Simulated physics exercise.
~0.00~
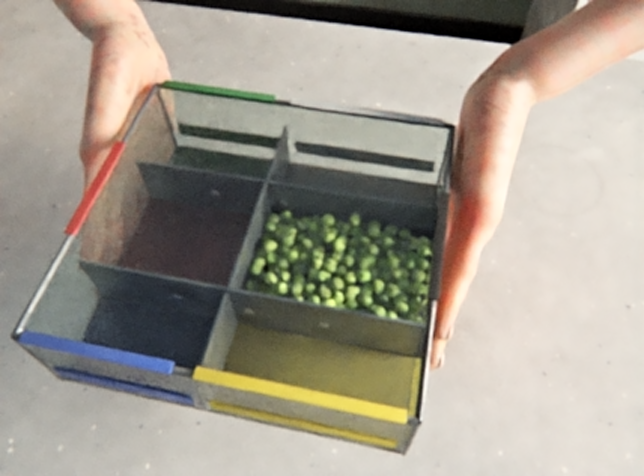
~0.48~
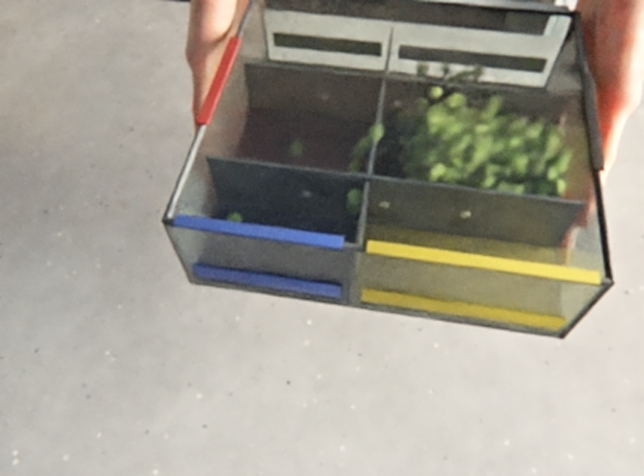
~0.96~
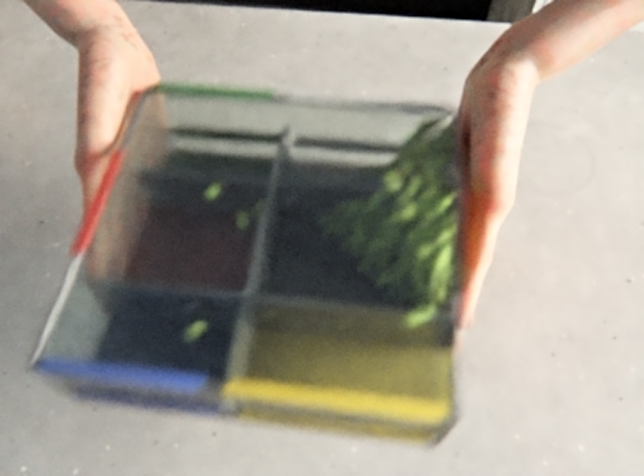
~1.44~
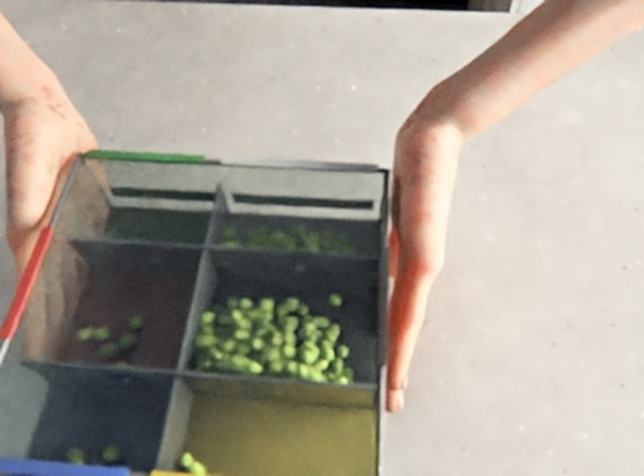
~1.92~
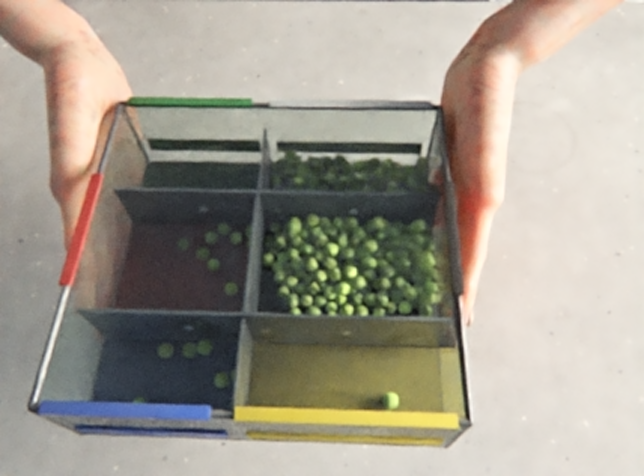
Green peas in a divided box scatter between compartments as two hands shake it.
